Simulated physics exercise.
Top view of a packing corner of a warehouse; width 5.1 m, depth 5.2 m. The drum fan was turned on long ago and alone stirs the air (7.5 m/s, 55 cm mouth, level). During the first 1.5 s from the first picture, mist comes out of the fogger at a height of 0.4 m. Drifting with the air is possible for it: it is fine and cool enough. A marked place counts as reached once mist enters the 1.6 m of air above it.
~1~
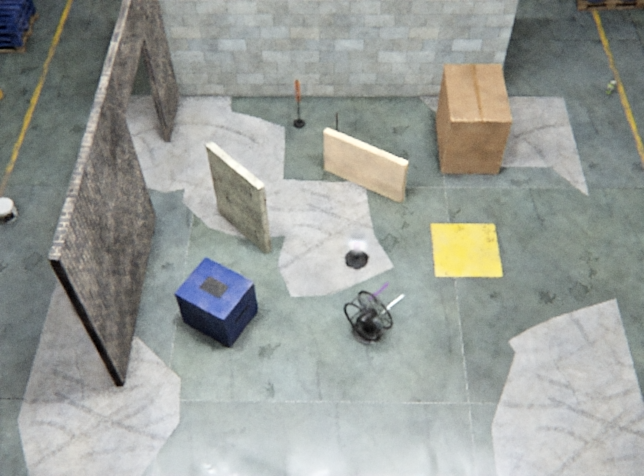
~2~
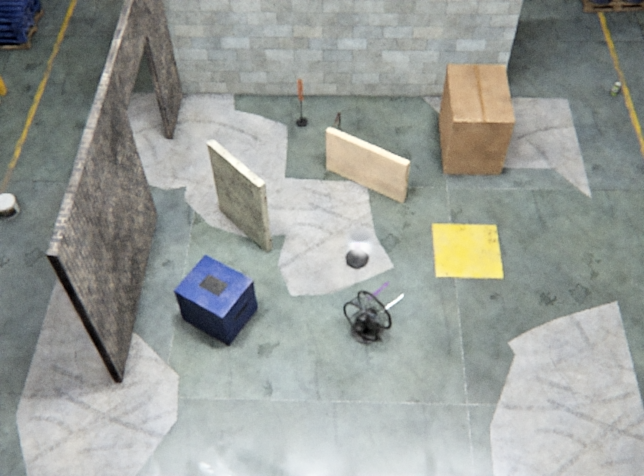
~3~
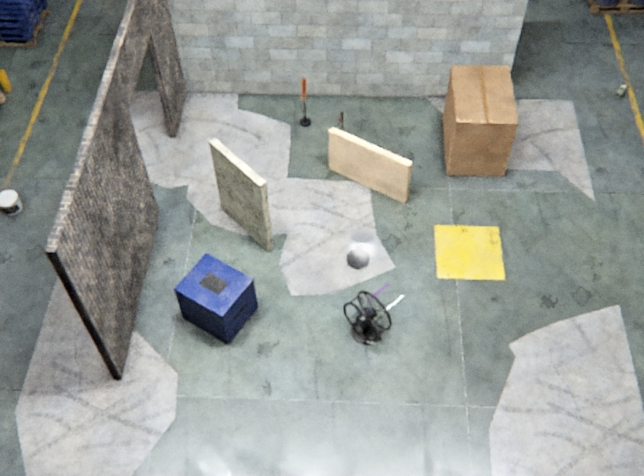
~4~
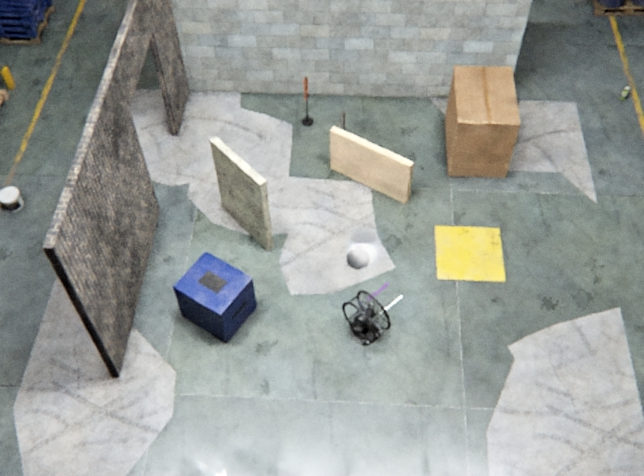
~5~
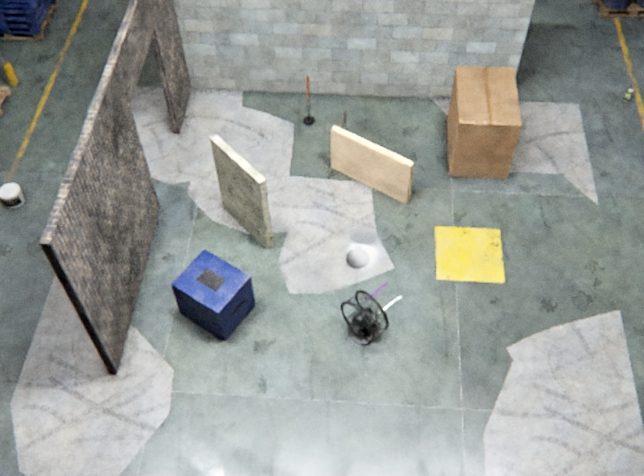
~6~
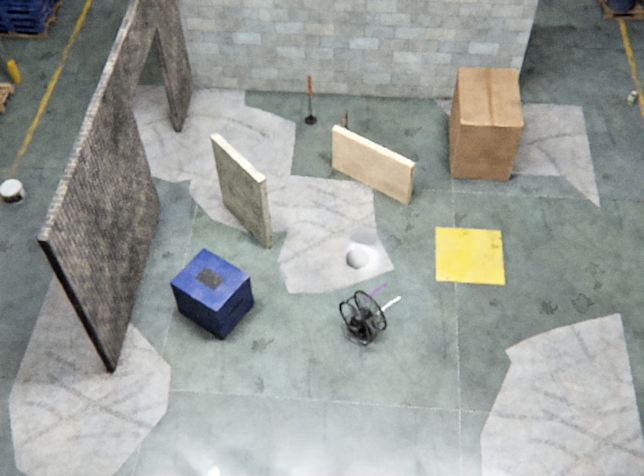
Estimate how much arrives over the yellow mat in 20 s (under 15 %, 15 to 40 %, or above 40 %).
Roughly over 40 % arrives there.
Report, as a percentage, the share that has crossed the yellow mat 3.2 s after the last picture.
I'd say somewhere near 80 %.
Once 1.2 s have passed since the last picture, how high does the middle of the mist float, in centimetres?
I'd say around 20 centimetres.
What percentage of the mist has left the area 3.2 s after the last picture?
Roughly 50 percent.
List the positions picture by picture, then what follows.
The mist is thickest near (357, 242), the fogger stands at (357, 246) and the drum fan is at (368, 316), in the first picture.
The mist is thickest near (360, 244) and the yellow mat is centred on (467, 251), in the second picture.
The mist is thickest near (362, 245) and a ribbon ends at (304, 100), in the third picture.
The mist is thickest near (363, 246), the top of a screen is at (371, 146) and the top of a screen is at (237, 160), in the fourth picture.
The mist is thickest near (363, 247), in the fifth picture.
The mist is thickest near (364, 249) and a ribbon ends at (310, 98), in the sixth picture.
Then, 1.2 s after the last picture, 2 % is gone from the area; 19 % has passed over the yellow mat, and the middle of the rest is near (382, 254).
Then, 3.2 s after the last picture, 52 % is gone from the area; 78 % has passed over the yellow mat, and the middle of the rest is near (445, 176).
Then, 7.2 s after the last picture, 71 % is gone from the area; 83 % has passed over the yellow mat, and the middle of the rest is near (358, 124).
Then, 19.2 s after the last picture, 81 % is gone from the area; 85 % has passed over the yellow mat, and the middle of the rest is near (328, 166).
